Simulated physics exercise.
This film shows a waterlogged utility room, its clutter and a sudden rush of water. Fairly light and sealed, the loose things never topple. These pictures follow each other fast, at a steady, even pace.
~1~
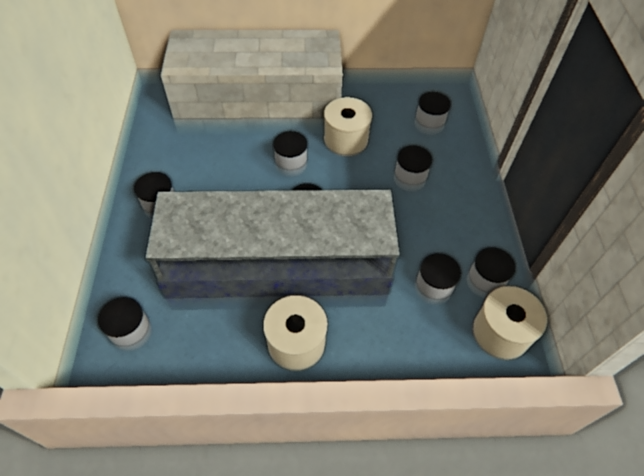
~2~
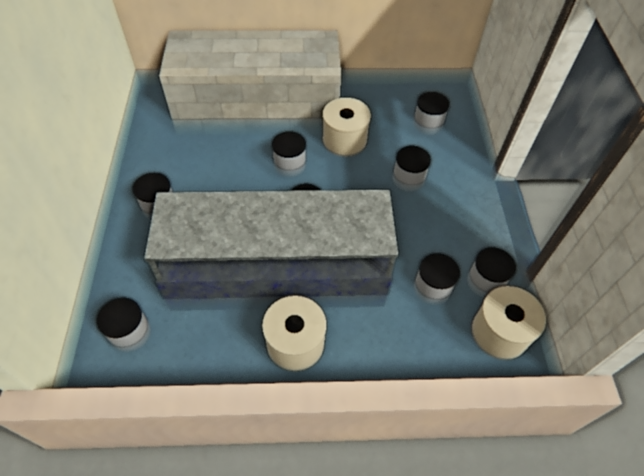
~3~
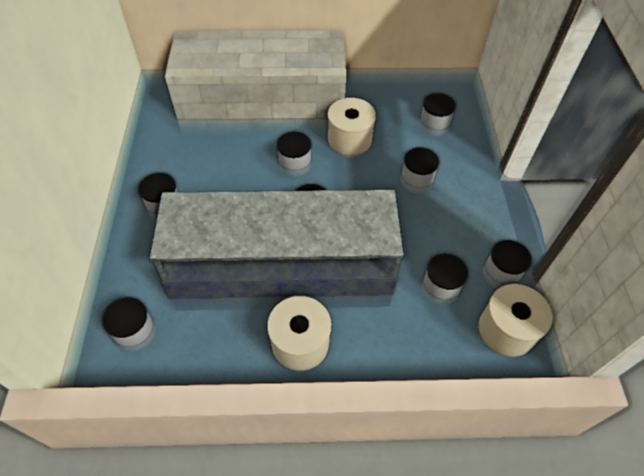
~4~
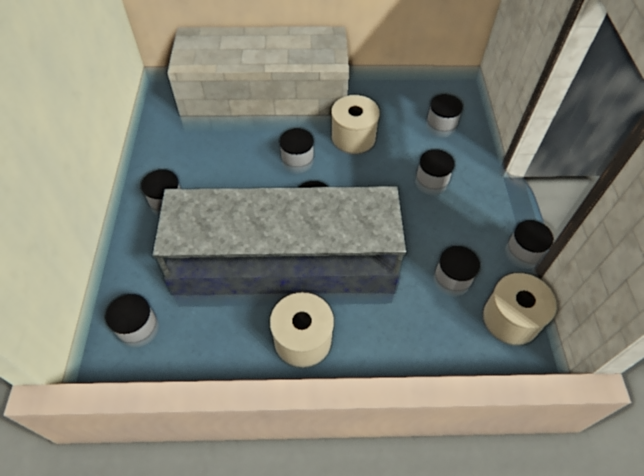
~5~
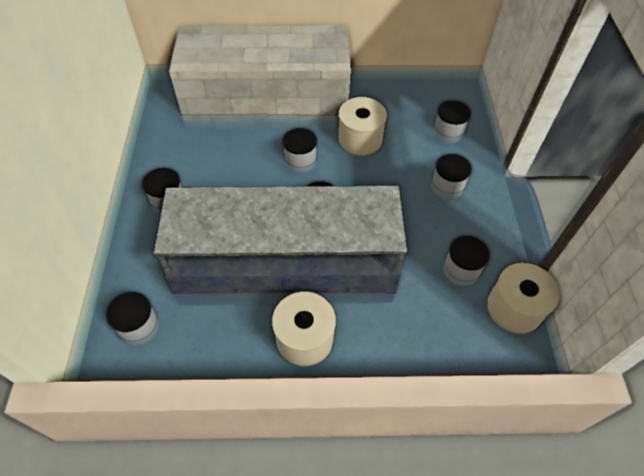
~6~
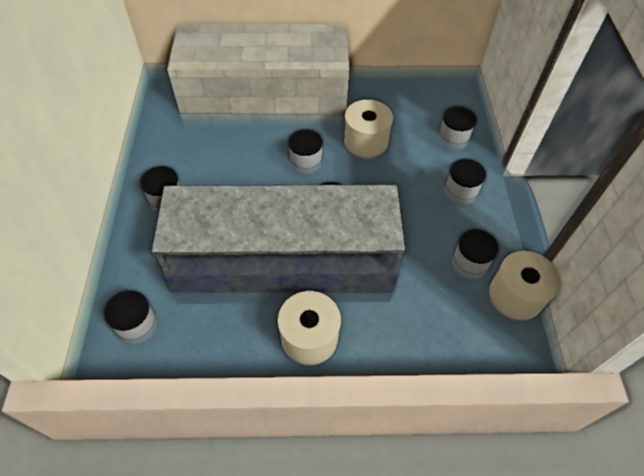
A flooded utility room with blue water across its floor is seen from high above, over a low pink front wall. Black-topped pails and cream drums with dark centres stand around a long grey block in the middle, with a pale brick block behind. The dark doorway on the right opens, then the pails and drums nearest it drift rightward, one pail disappearing beside the opening, while those at left barely shift.
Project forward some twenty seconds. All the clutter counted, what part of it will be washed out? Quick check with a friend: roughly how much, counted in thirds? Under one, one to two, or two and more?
Two or more thirds.
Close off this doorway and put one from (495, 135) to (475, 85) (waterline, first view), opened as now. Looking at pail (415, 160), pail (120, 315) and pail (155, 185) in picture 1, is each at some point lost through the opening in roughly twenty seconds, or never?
Outcome by item: Exited / retained / retained.
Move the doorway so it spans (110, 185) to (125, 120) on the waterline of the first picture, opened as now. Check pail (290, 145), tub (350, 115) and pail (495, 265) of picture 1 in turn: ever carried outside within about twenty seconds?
Going through them, number one is flushed away, number two is flushed away and number three is held back.
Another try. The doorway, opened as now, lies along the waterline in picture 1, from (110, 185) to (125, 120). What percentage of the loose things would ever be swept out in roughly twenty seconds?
That would be around 50 %.
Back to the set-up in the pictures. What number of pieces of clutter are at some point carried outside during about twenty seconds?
The count is 9.
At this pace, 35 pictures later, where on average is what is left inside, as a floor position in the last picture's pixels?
Close to (306, 265).
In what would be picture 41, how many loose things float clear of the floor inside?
It adds up to 0.
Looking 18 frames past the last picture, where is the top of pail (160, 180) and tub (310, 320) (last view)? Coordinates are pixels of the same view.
My guess is close to (231, 184), then close to (510, 265).
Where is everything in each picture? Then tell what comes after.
The first picture shows a pail at (415, 158) floats; a pail at (441, 270) floats; 0 of 11 have shifted.
The second picture shows a pail at (414, 158), afloat; a pail at (440, 270) floats; 0 of 11 have shifted.
The third picture shows a pail at (422, 160) floats, close to its start; a pail at (448, 271) floats; 1 of 11 have shifted.
The fourth picture shows a pail at (437, 162), afloat, close to its start; a pail at (460, 262), afloat, close to its start; 5 of 11 have shifted.
The fifth picture shows a pail at (454, 167) floats, close to its start; a pail at (470, 252) floats, close to its start; 6 of 11 have shifted.
The sixth picture shows a pail at (468, 172), afloat, a stride from its start; a pail at (479, 245), afloat, a stride from its start; 9 of 11 have shifted.
A moment on, 3 of 11 are out; 8 afloat.
Next, 7 of 11 are out; 4 afloat.
Later, 9 of 11 are out; 0 afloat.
In the end, 9 of 11 are out; 0 afloat.
